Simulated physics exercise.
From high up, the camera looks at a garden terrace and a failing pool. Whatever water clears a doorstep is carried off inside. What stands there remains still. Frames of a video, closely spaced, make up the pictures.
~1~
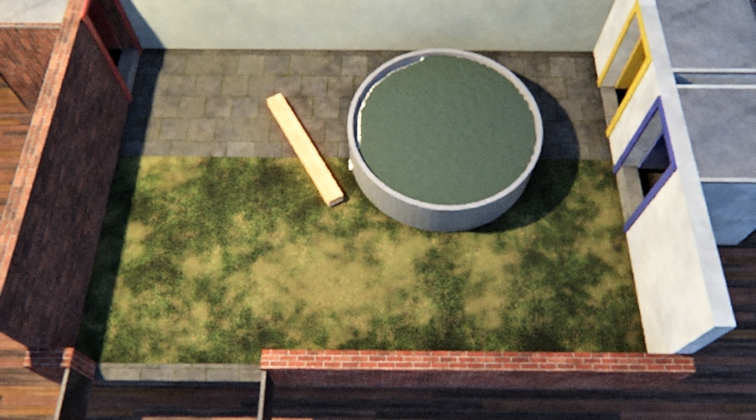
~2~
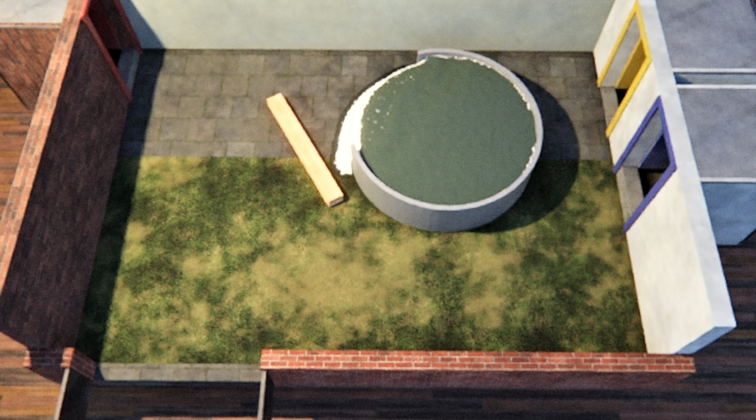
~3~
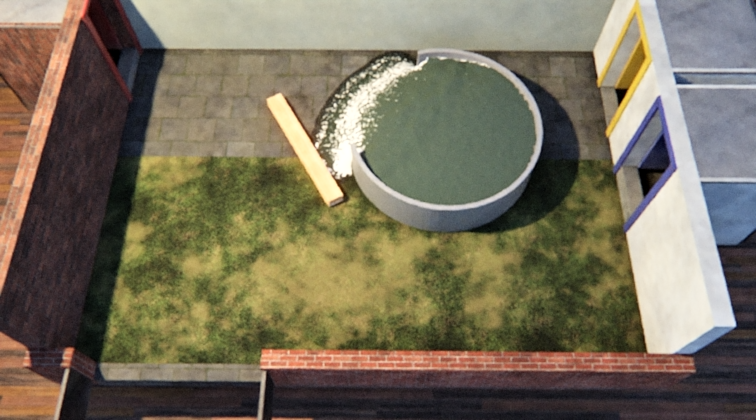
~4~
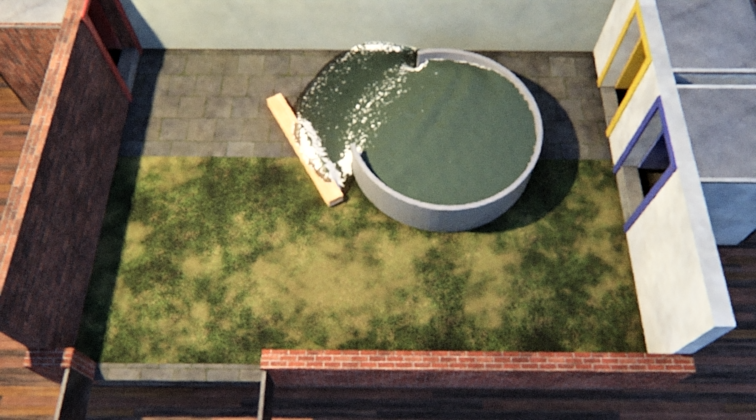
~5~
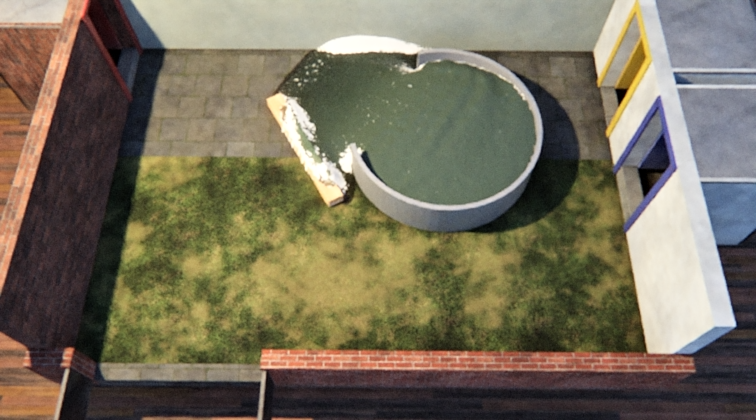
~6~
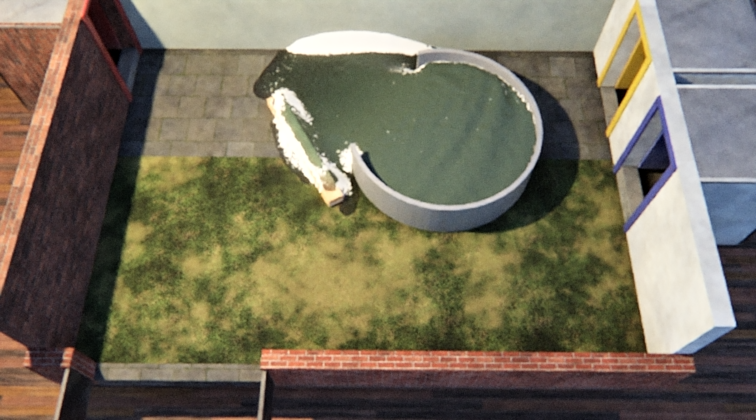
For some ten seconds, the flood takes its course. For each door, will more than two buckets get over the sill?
Result: The red door will be overrun; the blue door will keep it to two buckets; the yellow door will be overrun.
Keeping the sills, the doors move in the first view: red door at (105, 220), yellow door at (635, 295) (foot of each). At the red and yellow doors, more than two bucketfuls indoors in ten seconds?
As I see it, the red door one remains short of it; the yellow door one remains short of it.
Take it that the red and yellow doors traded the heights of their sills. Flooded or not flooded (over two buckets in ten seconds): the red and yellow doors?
Red door overflows; yellow door stays within bounds.
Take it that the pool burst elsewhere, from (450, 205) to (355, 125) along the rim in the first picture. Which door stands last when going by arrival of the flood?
The yellow-painted one, I'd guess.
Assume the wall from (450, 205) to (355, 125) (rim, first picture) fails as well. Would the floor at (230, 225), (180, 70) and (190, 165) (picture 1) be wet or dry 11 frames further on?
Respectively: Drenched, parched and drenched.
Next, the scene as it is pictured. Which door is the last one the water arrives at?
It would be the blue-painted one.
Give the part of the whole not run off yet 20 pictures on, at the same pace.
94 in a hundred.
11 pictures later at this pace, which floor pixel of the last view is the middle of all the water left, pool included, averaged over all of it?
Close to (357, 120), I reckon.
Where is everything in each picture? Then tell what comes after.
The round pool at (444, 127) is whole and still, in the first picture.
The front is at (349, 175), out from the gap at (366, 106), in the second picture.
The front is at (334, 181), out from the gap at (366, 107), in the third picture.
Water pours out at (366, 108) and has run to (422, 51), in the fourth picture.
The front is at a hidden place, out from the gap at (366, 108), in the fifth picture.
Water pours out at (366, 109) and has run to (285, 50), in the sixth picture.
A moment on, water covers 25 % of the floor; the red door not reached, the blue door not reached, the yellow door not reached.
Next, water covers 40 % of the floor; the red door over two buckets in, the blue door not reached, the yellow door not reached.
Then, water covers 55 % of the floor; the red door far over two buckets in, the blue door not reached, the yellow door wet at the sill, nothing in.
Later, water covers 80 % of the floor; the red door far over two buckets in, the blue door wet at the sill, nothing in, the yellow door over two buckets in.
In the end, water covers 95 % of the floor; the red door far over two buckets in, the blue door wet at the sill, nothing in, the yellow door over two buckets in.
